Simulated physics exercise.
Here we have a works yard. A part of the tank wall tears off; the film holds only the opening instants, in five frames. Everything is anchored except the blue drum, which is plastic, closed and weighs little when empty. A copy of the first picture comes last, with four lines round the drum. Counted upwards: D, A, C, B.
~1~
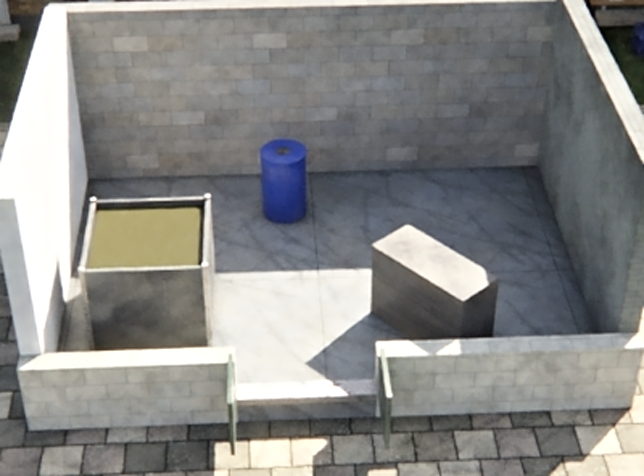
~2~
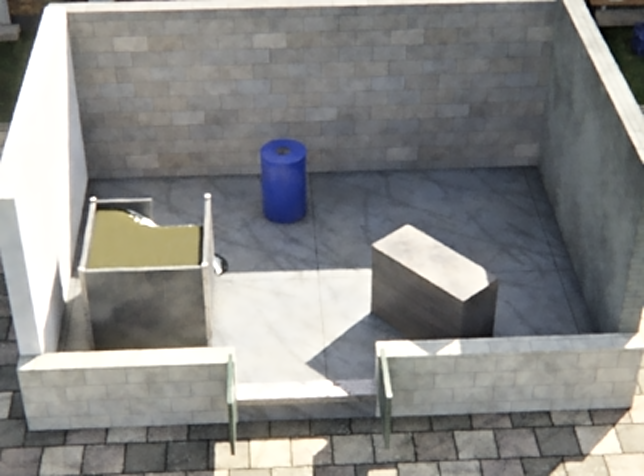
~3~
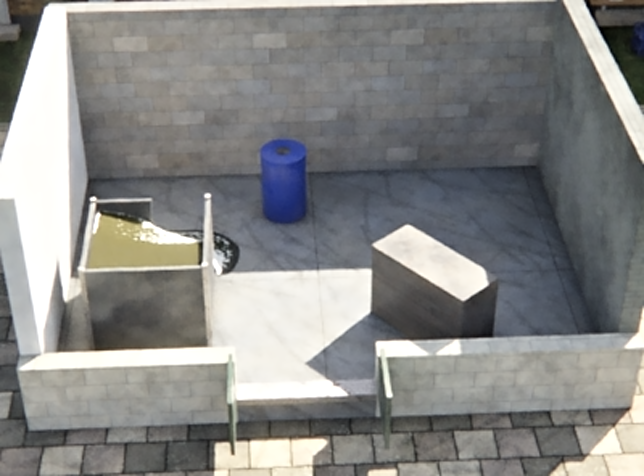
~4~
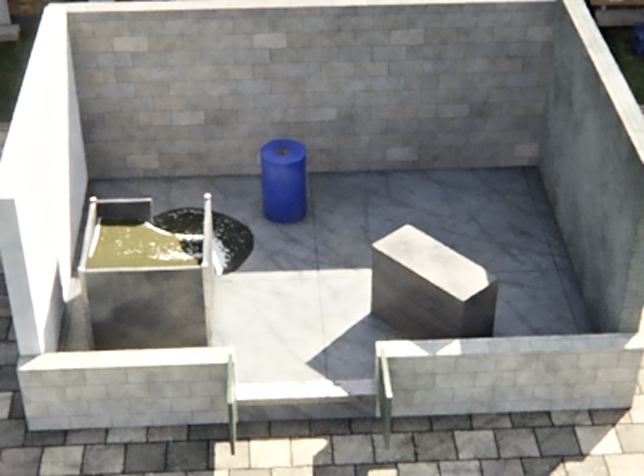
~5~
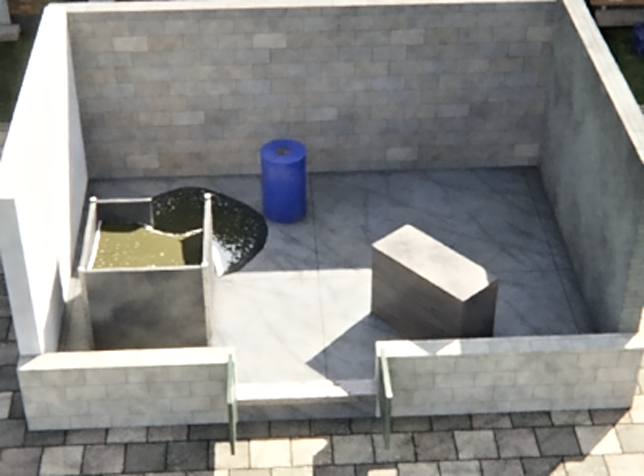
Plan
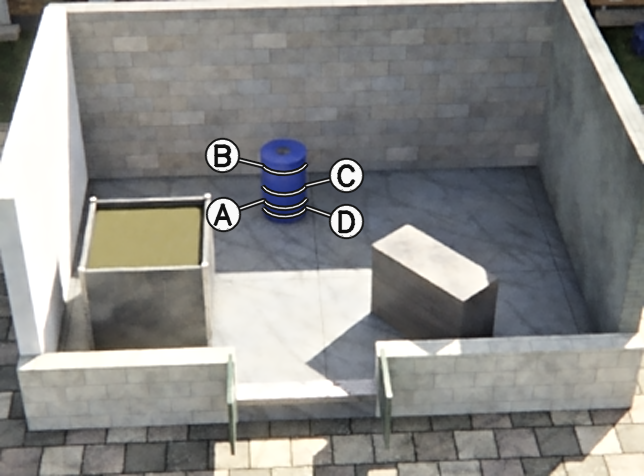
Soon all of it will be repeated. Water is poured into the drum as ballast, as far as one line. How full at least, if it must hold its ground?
Choose C.
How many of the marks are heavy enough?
Two of them.
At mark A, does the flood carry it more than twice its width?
No, less.
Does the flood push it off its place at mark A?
Yes, it does.
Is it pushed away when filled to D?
Yes, it does.
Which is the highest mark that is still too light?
A.
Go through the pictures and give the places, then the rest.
Lid of the blue drum at (283, 151); tank full, its middle at (148, 238); open gate at (306, 348).
Water covers 2 % of the ground, mostly out of sight from here.
Water covers 4 % of the ground and is seen nearest the drum at (226, 242).
Water covers 7 % of the ground and is seen nearest the drum at (246, 234).
Lid of the blue drum at (283, 151); water covers 11 % of the ground and is seen nearest the drum at (251, 211).
On the marked copy, A at (285, 208); B at (284, 173); C at (285, 194); D at (285, 216); from the bottom up D, A, C, B.
With A, it is pushed about its own width away.
With B, it does not move.
With C, it does not move.
With D, it is pushed about 5 times its own width away.
